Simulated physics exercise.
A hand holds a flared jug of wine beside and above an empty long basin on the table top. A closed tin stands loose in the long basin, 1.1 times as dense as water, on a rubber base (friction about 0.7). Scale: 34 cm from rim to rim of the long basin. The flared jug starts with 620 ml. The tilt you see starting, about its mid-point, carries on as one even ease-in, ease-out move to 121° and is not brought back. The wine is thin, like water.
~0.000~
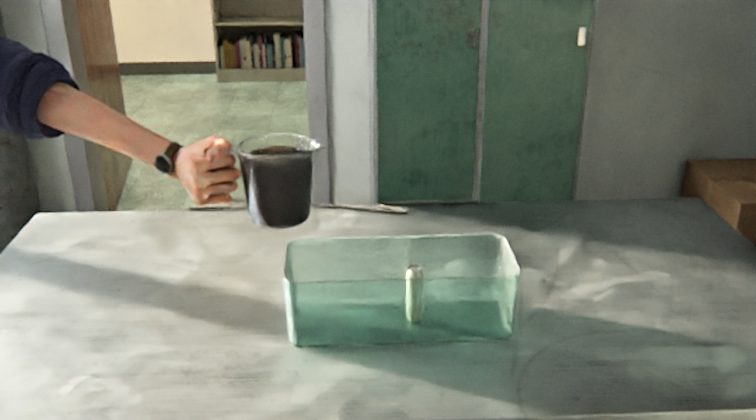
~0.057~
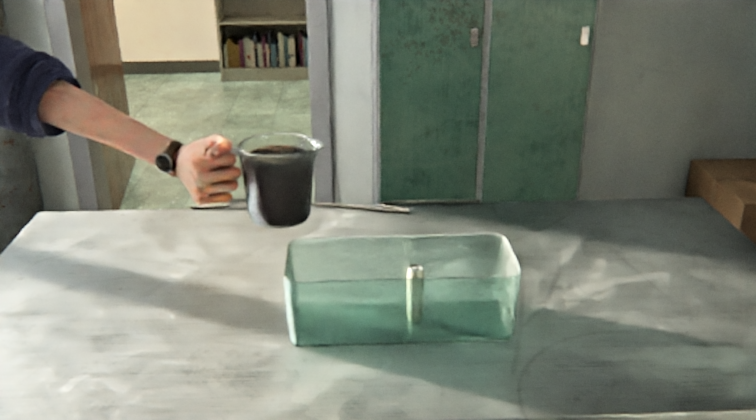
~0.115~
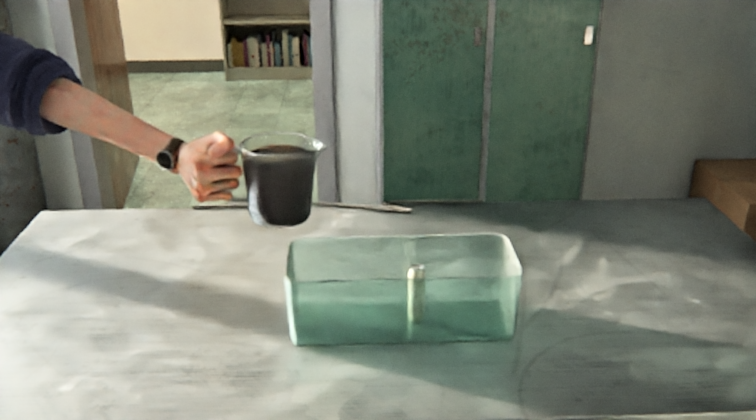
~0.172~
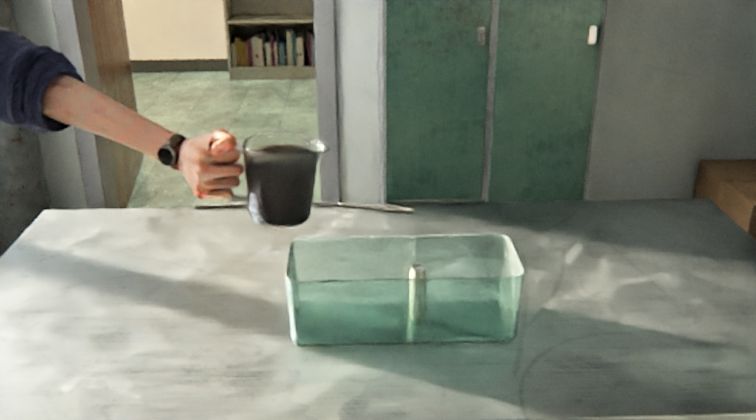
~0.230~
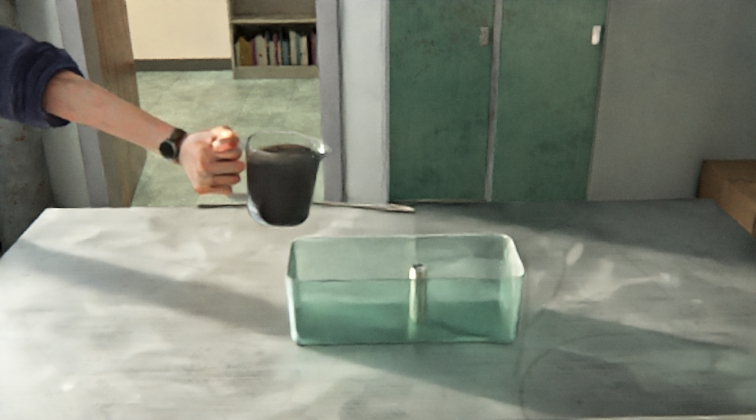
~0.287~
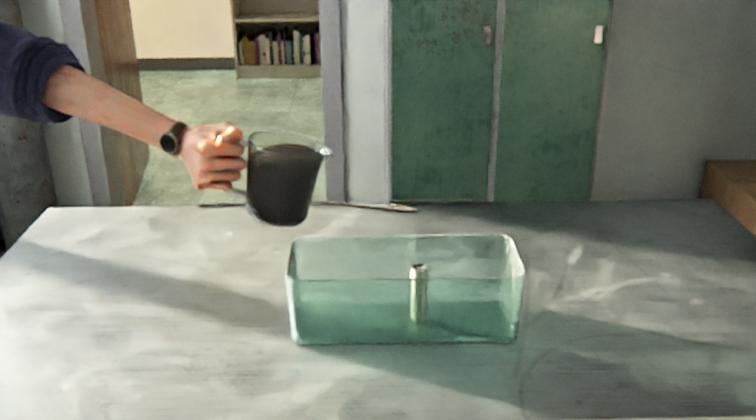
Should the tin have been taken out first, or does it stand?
It remains upright.
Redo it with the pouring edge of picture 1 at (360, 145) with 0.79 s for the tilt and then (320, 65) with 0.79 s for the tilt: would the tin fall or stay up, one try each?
First it goes over; then it goes over.
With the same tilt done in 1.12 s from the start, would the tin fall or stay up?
The tin remains upright.
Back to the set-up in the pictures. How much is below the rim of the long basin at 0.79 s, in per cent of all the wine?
About 12 per cent.
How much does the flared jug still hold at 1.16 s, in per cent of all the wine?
Near 10 in a hundred.
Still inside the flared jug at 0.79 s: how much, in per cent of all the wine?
Some 72 per cent.
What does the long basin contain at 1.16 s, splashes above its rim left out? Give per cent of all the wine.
Some 80 per cent.
Then, 0.79 s in, the tilt is 68° and 72 per cent is still to pour; the tin stands where it began.
Then, 1.16 s in, the tilt is 108° and 11 per cent is still to pour; the tin stands where it began.
Then, 1.55 s in, the tilt is 121° and 0 per cent is still to pour; the tin stands where it began.
Then, 1.97 s in, the tilt is 121° and 0 per cent is still to pour; the tin stands where it began.
Finally, the tin stands where it began.
